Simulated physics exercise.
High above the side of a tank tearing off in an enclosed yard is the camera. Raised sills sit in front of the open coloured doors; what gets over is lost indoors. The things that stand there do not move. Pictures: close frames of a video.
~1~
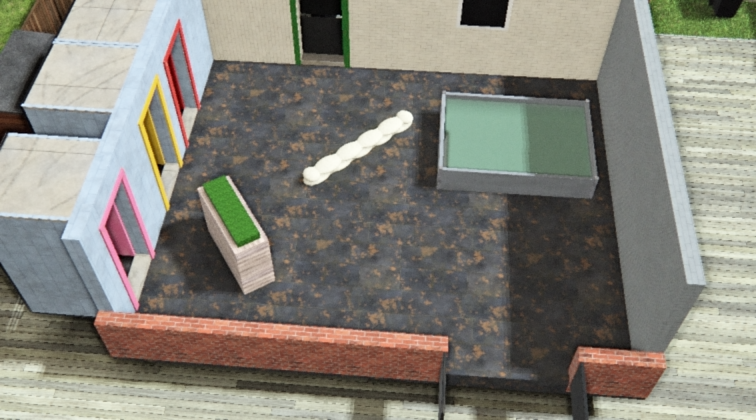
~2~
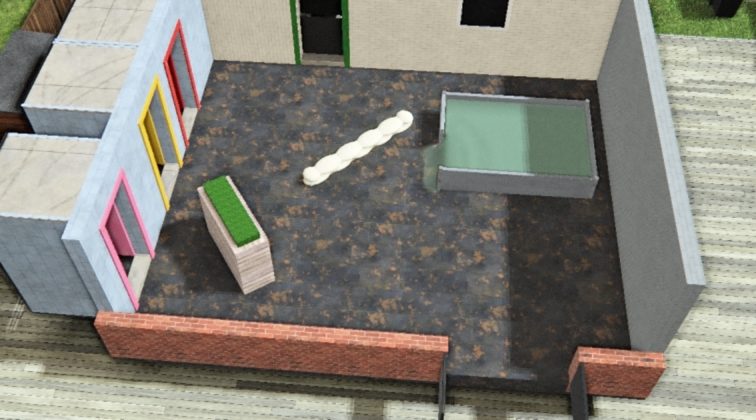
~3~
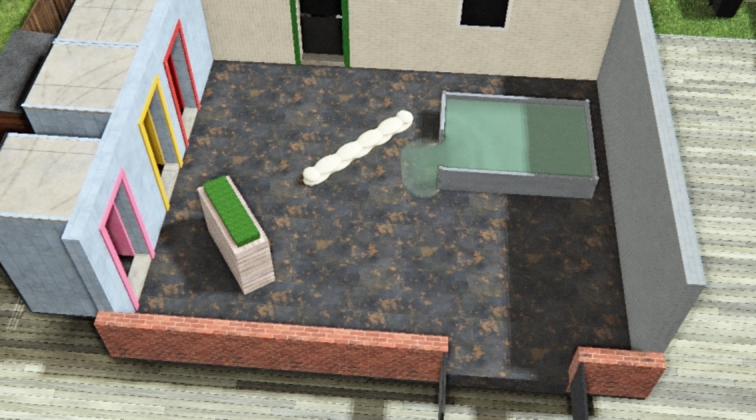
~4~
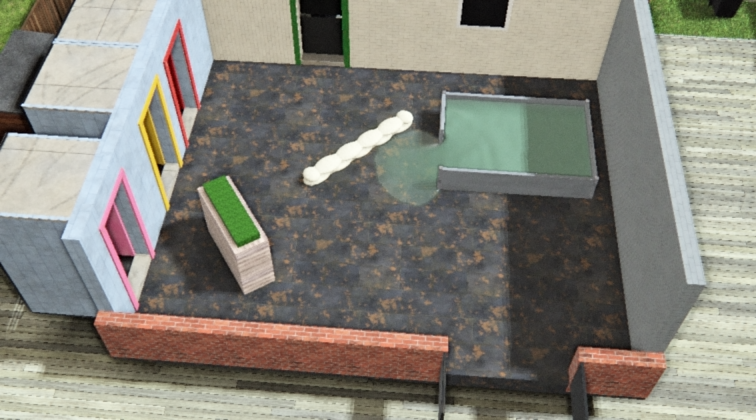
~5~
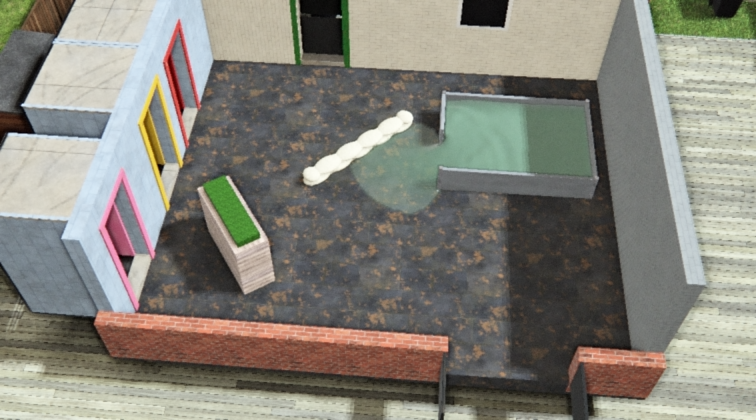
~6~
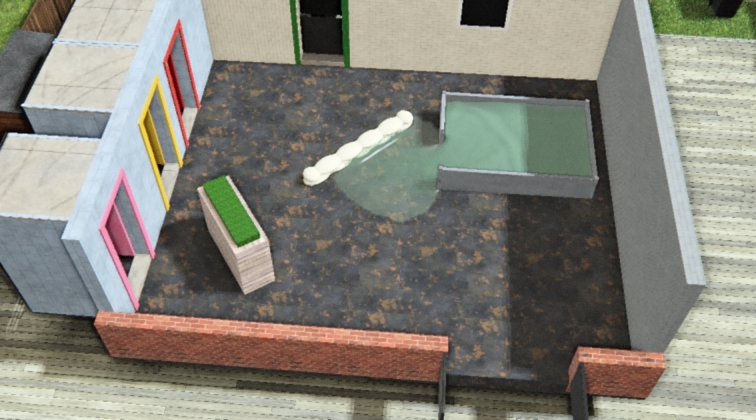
An enclosed yard with a dark mottled floor is seen from high above, by a camera that stays still. Pink, yellow and red doorways line the left wall, a green-framed door stands at the back, and a green-topped block, a white twisted barrier and a grey tank of greenish water stand inside low brick walls. The tank's left side opens, and water pours out leftward, spreading across the floor to the barrier and along its near side.
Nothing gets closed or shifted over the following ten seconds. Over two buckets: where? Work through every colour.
Pink door no, green door no, yellow door no, red door no.
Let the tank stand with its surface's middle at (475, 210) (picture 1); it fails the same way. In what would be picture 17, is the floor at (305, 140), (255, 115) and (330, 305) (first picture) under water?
Readings in order: No flood; no flood; flood.
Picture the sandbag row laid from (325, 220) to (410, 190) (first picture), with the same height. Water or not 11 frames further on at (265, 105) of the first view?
At that place: Submerged.
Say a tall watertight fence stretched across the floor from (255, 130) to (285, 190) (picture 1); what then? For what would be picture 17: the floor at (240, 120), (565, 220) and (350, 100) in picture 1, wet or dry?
Results in order: Bone-dry / bone-dry / bone-dry.
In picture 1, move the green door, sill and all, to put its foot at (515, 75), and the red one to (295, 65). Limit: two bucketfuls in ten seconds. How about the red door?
As I see it, the red door comes in lower.
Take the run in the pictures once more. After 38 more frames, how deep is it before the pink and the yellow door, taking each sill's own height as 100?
Some 70 percent and then some 70 percent.
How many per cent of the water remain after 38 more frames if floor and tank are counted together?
100 in a hundred.
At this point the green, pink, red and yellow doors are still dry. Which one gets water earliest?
That would be the yellow one, ahead of the rest.
A moment on, water covers 10 % of the floor; the pink door not reached, the green door not reached, the yellow door not reached, the red door not reached.
Next, water covers 20 % of the floor; the pink door not reached, the green door not reached, the yellow door not reached, the red door not reached.
Then, water covers 30 % of the floor; the pink door not reached, the green door not reached, the yellow door wet at the sill, nothing in, the red door not reached.
Later, water covers 60 % of the floor; the pink door wet at the sill, nothing in, the green door wet at the sill, nothing in, the yellow door wet at the sill, nothing in, the red door wet at the sill, nothing in.
In the end, water covers 90 % of the floor; the pink door wet at the sill, nothing in, the green door wet at the sill, nothing in, the yellow door wet at the sill, nothing in, the red door wet at the sill, nothing in.
